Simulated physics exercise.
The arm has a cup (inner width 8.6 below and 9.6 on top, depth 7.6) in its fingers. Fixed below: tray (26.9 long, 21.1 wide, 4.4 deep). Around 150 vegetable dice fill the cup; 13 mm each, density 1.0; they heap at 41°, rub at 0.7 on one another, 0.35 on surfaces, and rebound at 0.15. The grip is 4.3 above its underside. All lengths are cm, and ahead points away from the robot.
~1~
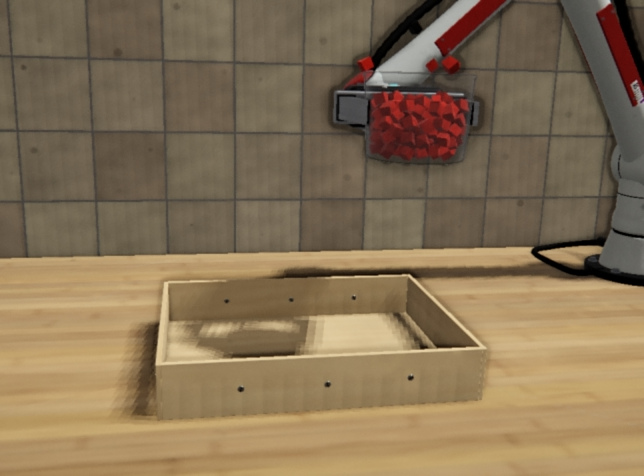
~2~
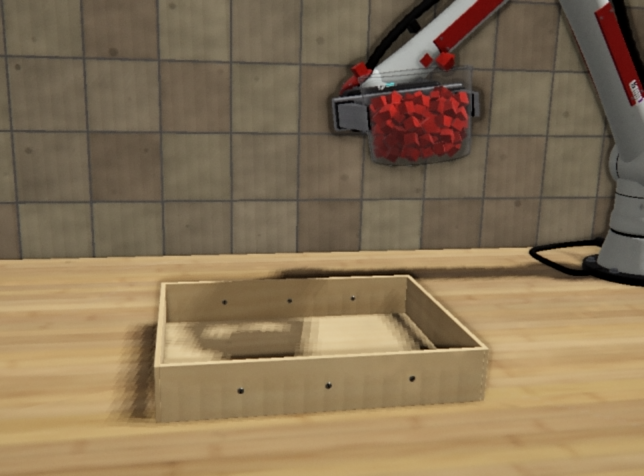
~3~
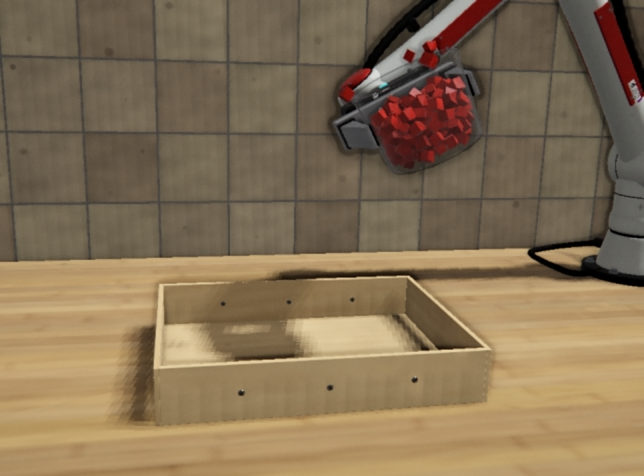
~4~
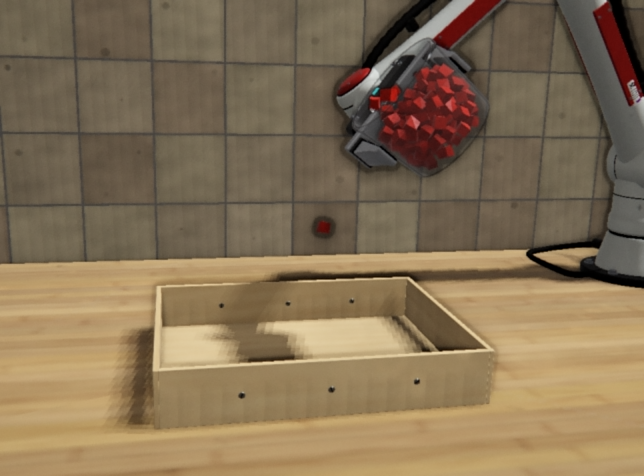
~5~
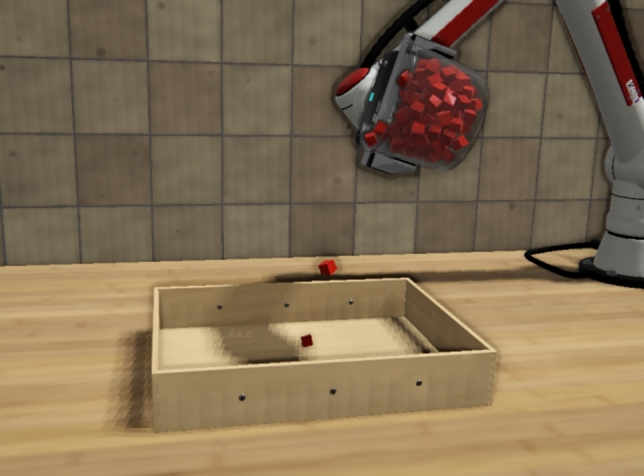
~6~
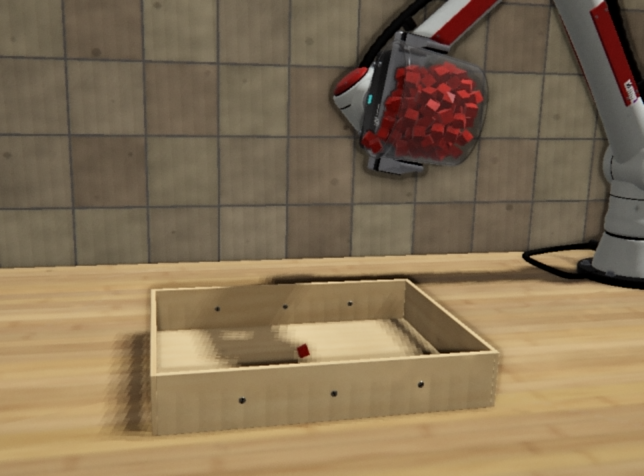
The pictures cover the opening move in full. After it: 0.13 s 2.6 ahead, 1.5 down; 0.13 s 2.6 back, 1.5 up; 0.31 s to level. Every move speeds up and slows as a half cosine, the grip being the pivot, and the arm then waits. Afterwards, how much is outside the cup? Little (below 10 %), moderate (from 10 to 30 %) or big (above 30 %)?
Share outside the cup: Moderate (from 10 to 30 %).
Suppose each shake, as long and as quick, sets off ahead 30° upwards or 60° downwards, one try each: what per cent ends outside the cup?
Some 35 and 10 per cent.
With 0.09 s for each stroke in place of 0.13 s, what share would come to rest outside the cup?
In that case some 25 per cent.
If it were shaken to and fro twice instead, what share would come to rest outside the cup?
It would be near 30 per cent.
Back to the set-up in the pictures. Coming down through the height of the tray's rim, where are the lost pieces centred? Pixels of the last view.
Around (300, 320).
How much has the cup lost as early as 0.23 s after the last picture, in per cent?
Near 10 per cent so far.
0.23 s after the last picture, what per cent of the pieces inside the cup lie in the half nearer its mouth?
Roughly 50 per cent.
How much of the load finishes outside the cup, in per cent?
About 20 per cent.
Then, 0.23 s later, tilted 80° forward, highest piece 25 above the table; 134 in the cup, 2 in the tray, 16 in flight or on a rim.
Then, 0.46 s later, tilted 24° forward, highest piece 26 above the table; 120 in the cup, 31 in the tray, 1 in flight or on a rim.
Then, 0.77 s later, level, highest piece 26 above the table; 120 in the cup, 32 in the tray.
Then, 1.82 s later, level, highest piece 26 above the table; 120 in the cup, 32 in the tray.
At rest, 120 in the cup, 32 in the tray. That is 21 % outside the cup.
